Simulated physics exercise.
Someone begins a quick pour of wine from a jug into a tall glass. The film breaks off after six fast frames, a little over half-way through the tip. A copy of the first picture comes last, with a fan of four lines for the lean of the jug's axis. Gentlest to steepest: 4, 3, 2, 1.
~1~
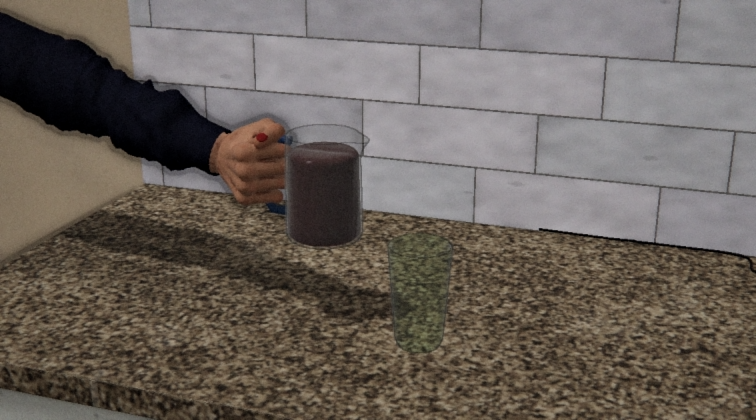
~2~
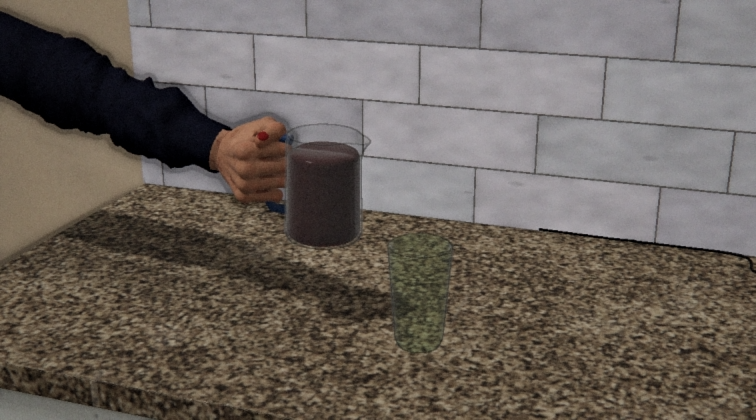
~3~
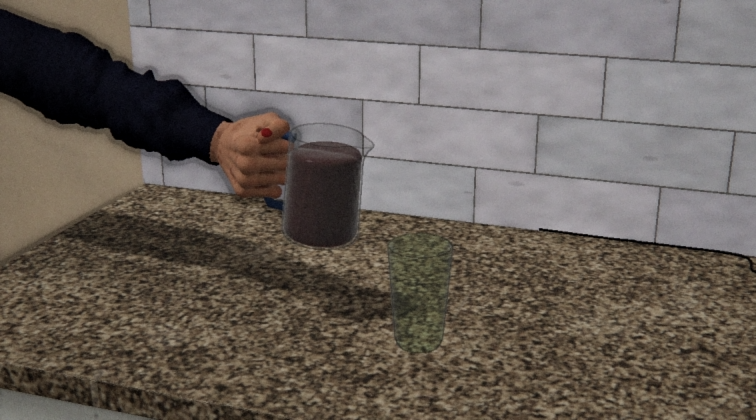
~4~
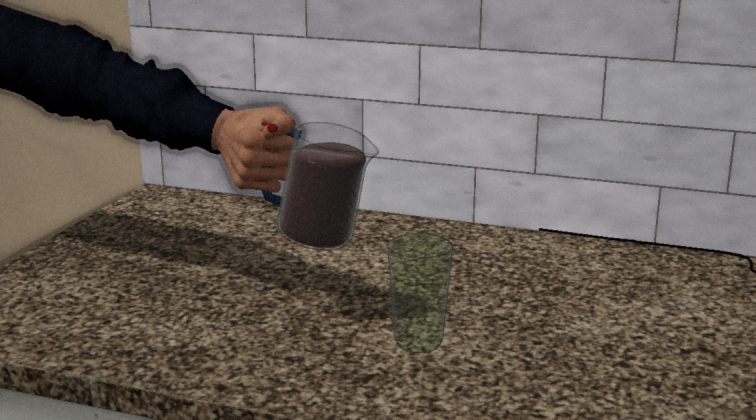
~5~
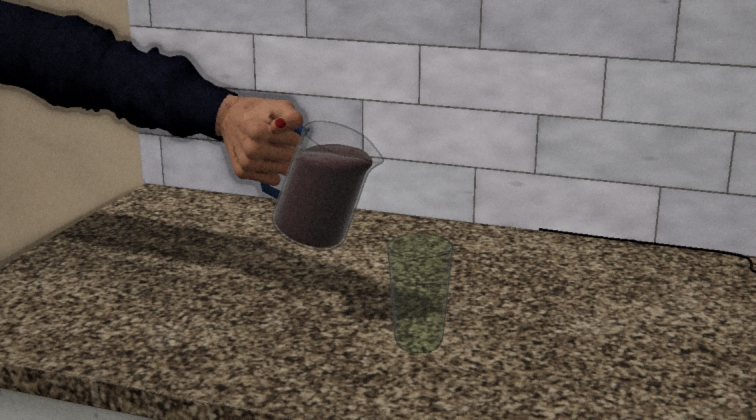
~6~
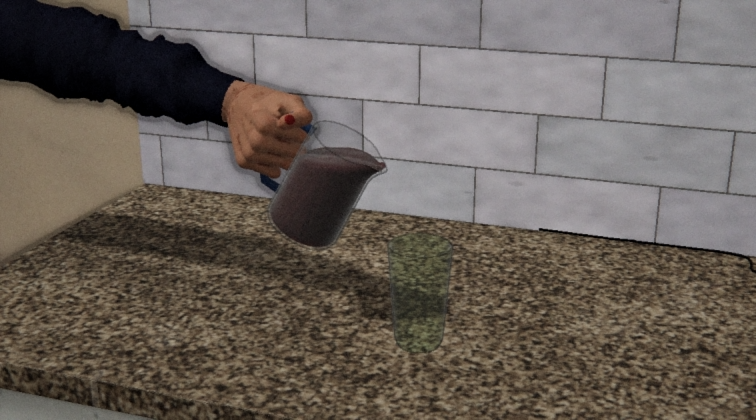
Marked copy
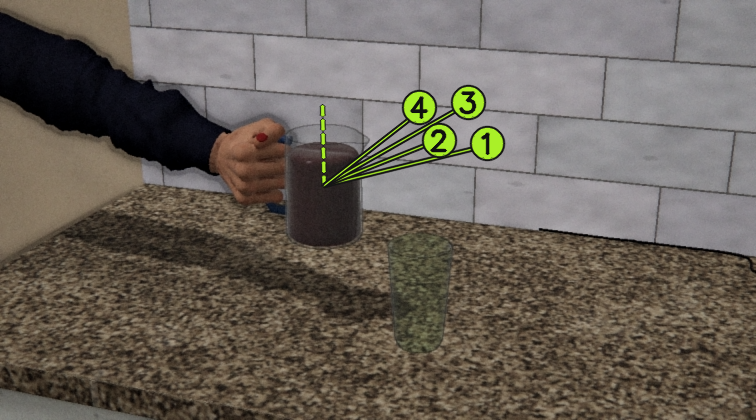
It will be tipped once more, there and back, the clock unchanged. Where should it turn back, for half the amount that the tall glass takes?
I would pick mark 2.
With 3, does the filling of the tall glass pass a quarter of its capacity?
Yes, clearly.
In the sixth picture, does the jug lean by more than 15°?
Yes.
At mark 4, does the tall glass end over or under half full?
Under.
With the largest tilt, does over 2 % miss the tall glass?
No.
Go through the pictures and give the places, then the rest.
In the first frame, upright, lip at (367, 141); rim of the tall glass round (420, 245); nothing has left yet.
In the second frame, upright, lip at (368, 142); nothing has left yet.
In the third frame, tipped about 6°, lip at (372, 146); nothing has left yet.
In the fourth frame, tipped about 12°, lip at (377, 153); nothing has left yet.
In the fifth frame, tipped about 20°, lip at (381, 161); nothing has left yet.
In the sixth frame, tipped about 28°, lip at (385, 171); nothing has left yet.
In lime, 1 at (471, 149); 2 at (423, 146); 3 at (453, 111); 4 at (407, 120).
Choosing 1, the tall glass ends with about 66 % of what it can hold.
Choosing 2, the tall glass ends with about 49 % of what it can hold.
Choosing 3, the tall glass ends with about 35 % of what it can hold.
Choosing 4, the tall glass ends with about 24 % of what it can hold.
